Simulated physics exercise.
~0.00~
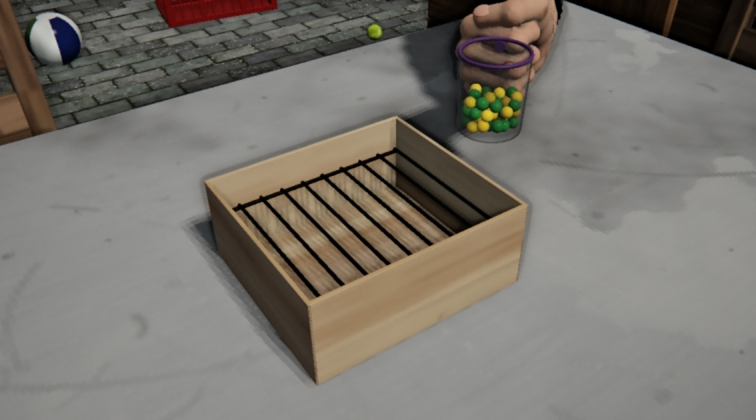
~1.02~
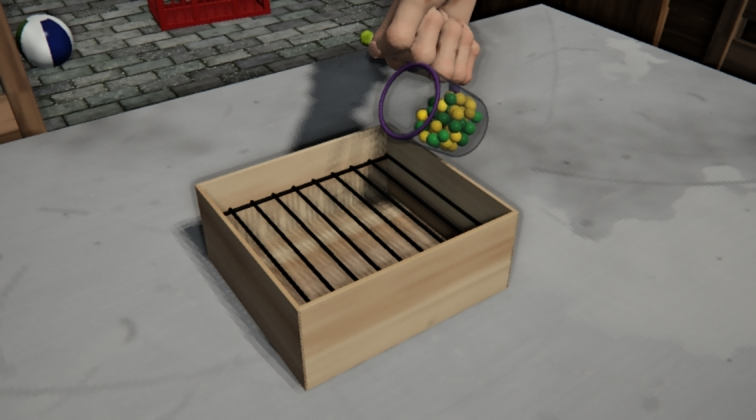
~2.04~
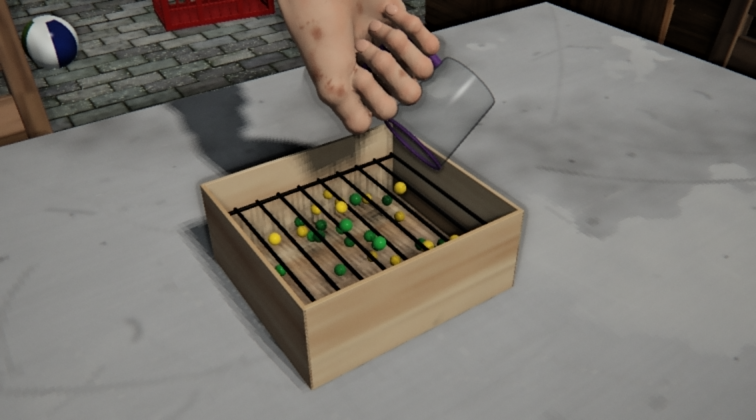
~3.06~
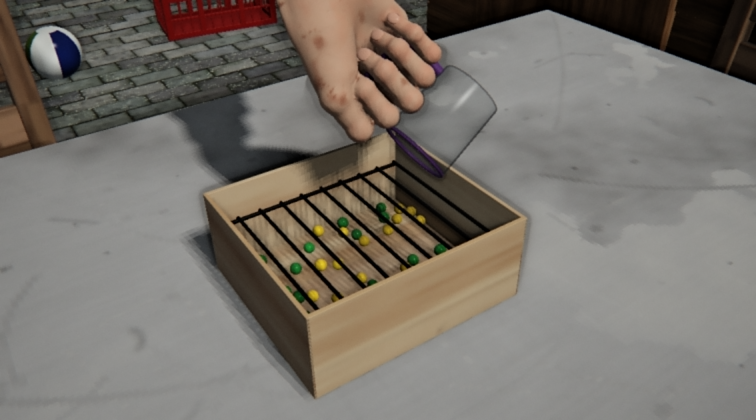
In the video, a hand lifts a clear cup of small yellow and green balls and tips it over a wooden box fitted with dark bars. The balls spill out and drop between the bars, both colours ending up in the box below as the hand holds the emptied cup above.
